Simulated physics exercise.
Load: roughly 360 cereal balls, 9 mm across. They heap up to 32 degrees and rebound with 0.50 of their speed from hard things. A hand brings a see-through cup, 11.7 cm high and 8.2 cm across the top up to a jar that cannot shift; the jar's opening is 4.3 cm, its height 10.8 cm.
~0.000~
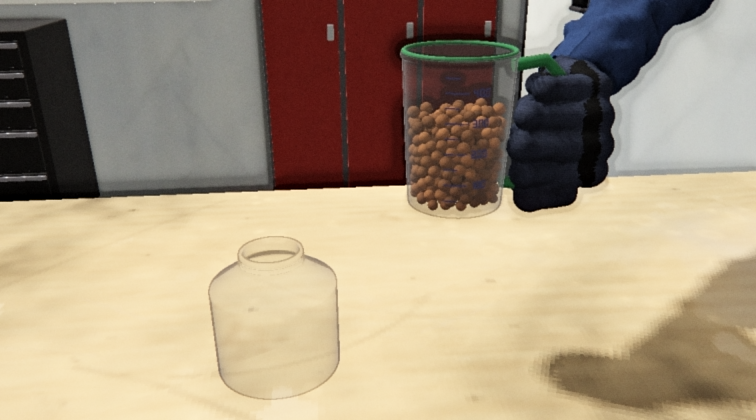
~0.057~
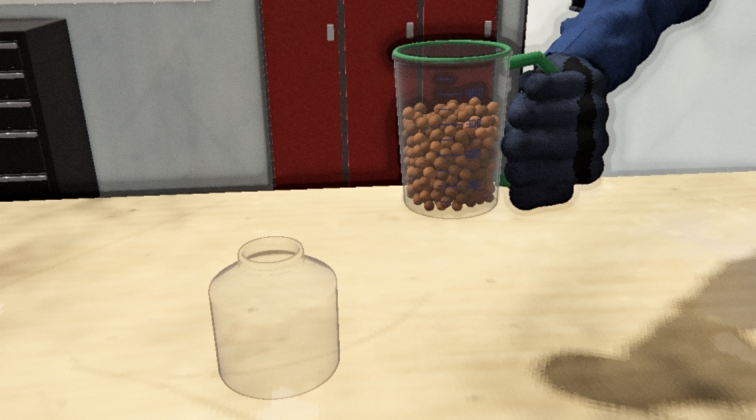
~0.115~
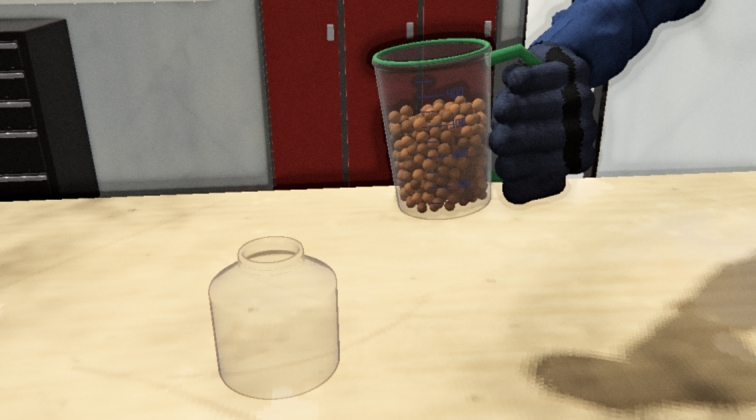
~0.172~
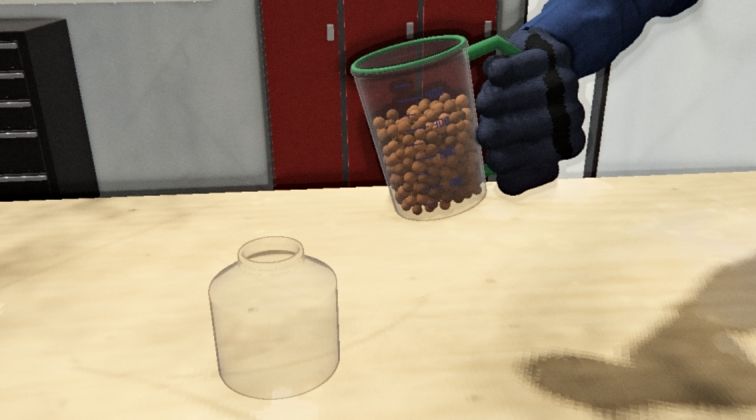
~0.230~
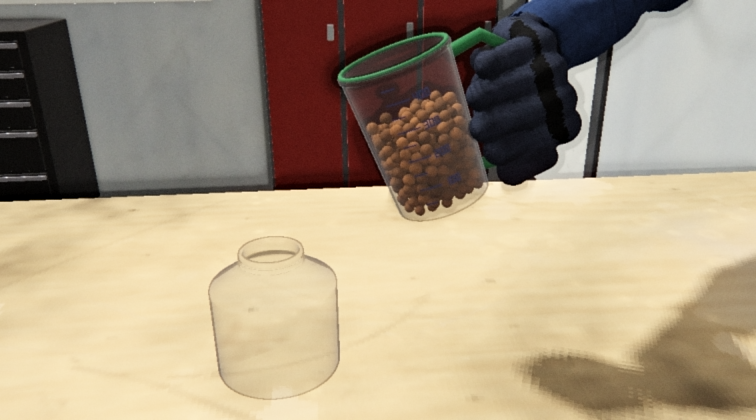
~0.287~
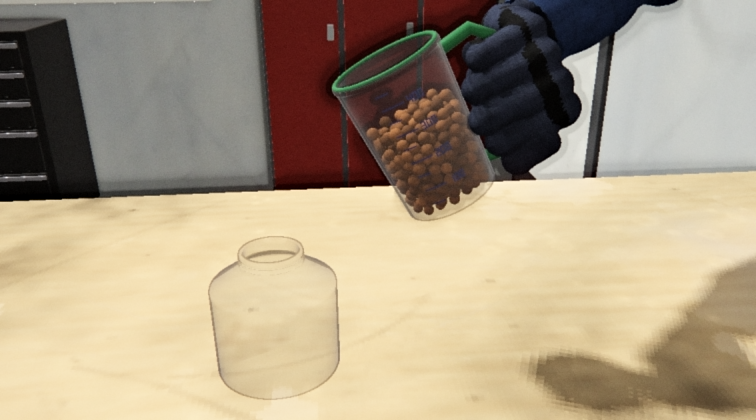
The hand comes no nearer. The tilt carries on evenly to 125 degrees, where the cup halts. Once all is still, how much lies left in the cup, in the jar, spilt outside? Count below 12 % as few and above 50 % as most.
Still above: Few, jar: Few, spilt: Most.
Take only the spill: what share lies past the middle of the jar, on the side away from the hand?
Roughly 10 per cent.
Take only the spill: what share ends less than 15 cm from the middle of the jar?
Some 80 per cent.
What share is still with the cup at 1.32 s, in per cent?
About 20 per cent.
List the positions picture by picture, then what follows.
In the first picture, cup at (457, 129), tilt 0 degrees, lip at (404, 52), moved 0.0 cm; middle of the pieces at (457, 156); jar at (276, 307).
In the second picture, cup at (451, 129), tilt 2 degrees, lip at (396, 54), moved 0.4 cm; middle of the pieces at (452, 156).
In the third picture, cup at (438, 129), tilt 7 degrees, lip at (375, 60), moved 1.5 cm; middle of the pieces at (441, 156).
In the fourth picture, cup at (425, 130), tilt 13 degrees, lip at (353, 69), moved 2.5 cm; middle of the pieces at (431, 156).
In the fifth picture, cup at (419, 130), tilt 20 degrees, lip at (340, 78), moved 2.9 cm; middle of the pieces at (428, 155).
In the sixth picture, cup at (419, 130), tilt 27 degrees, lip at (334, 88), moved 2.9 cm; middle of the pieces at (431, 154); jar at (276, 307). The cup's pace is about 120 degrees a second.
After 0.69 s, tilt 75 degrees; the cup holds 100 %, the jar 0 %.
After 0.95 s, tilt 106 degrees; the cup holds 100 %, the jar 0 %.
Then, at 1.32 s, tilt 125 degrees; the cup holds 20 %, the jar 0 %.
At rest (2.2 s), still above 0 %, jar 0 %, spilt 100 %.
